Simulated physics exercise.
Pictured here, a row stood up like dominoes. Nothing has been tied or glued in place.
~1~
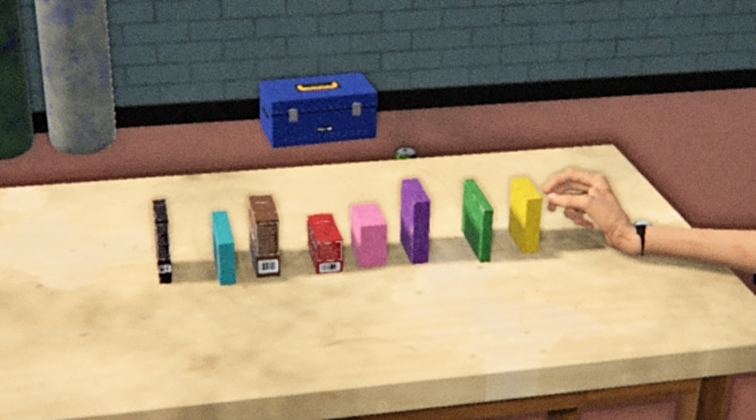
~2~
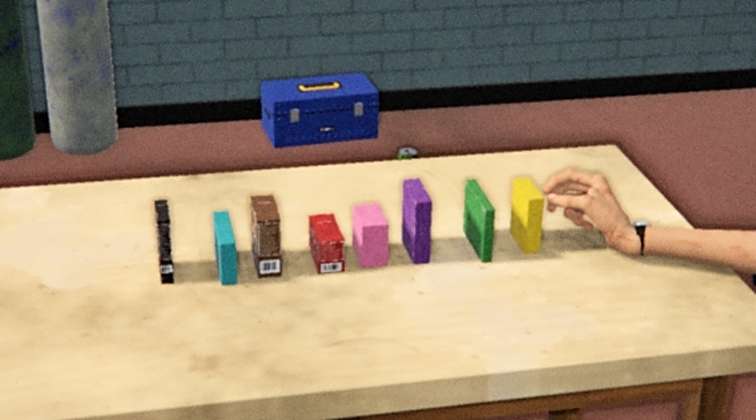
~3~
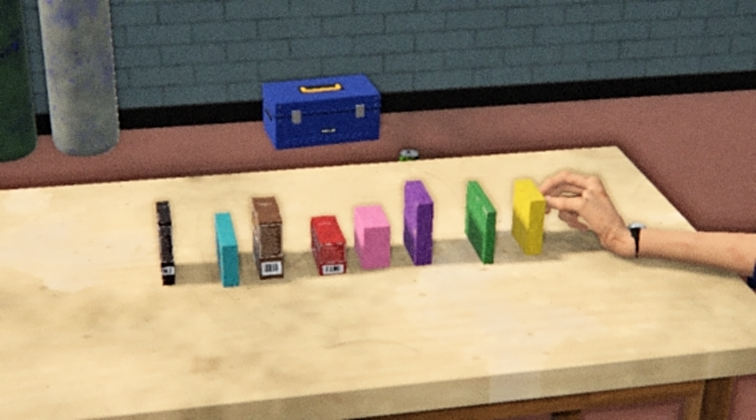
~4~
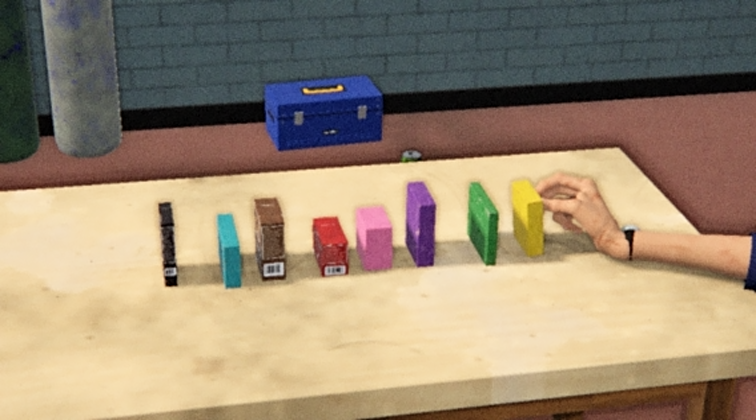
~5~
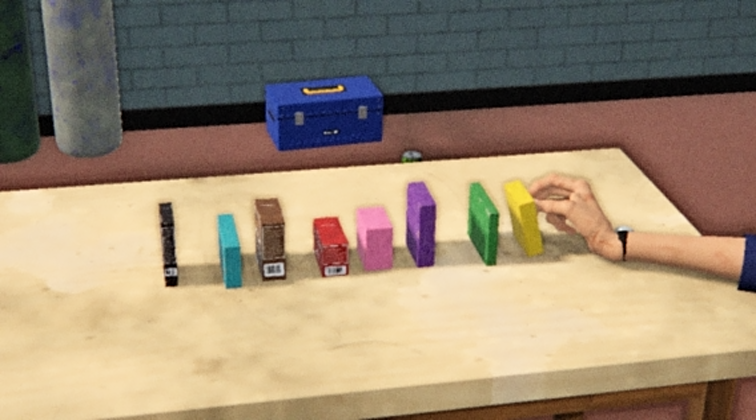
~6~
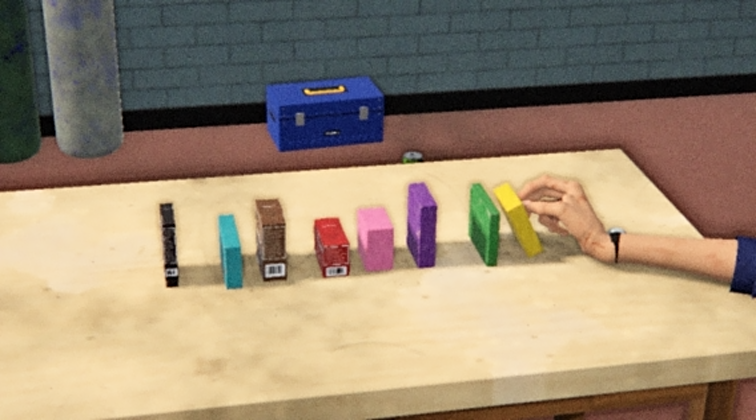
At first, a row of upright blocks and packets stands spaced out like dominoes on a wooden table, with a hand touching the yellow board at the right end. The hand then pushes the yellow board, which tilts gradually leftward toward the green board while the others stay standing.
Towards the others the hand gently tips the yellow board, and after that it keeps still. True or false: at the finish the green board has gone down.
True.
Then, 0.10 s on from there, yellow board 41° over; green board turned 6° from how it was put near (480, 225).
Then, 0.30 s on from there, yellow board 75° over; green board turned 69° from how it was put near (453, 239); purple board turned 6° from how it was put.
Then, 0.40 s on from there, yellow board 76° over; green board on its side near (450, 249); purple board turned 19° from how it was put.
In the end, toppled on the table, green board; left askew, purple board; the other 4 unmoved. At the end, from the last picture's camera, green board near (450, 249).
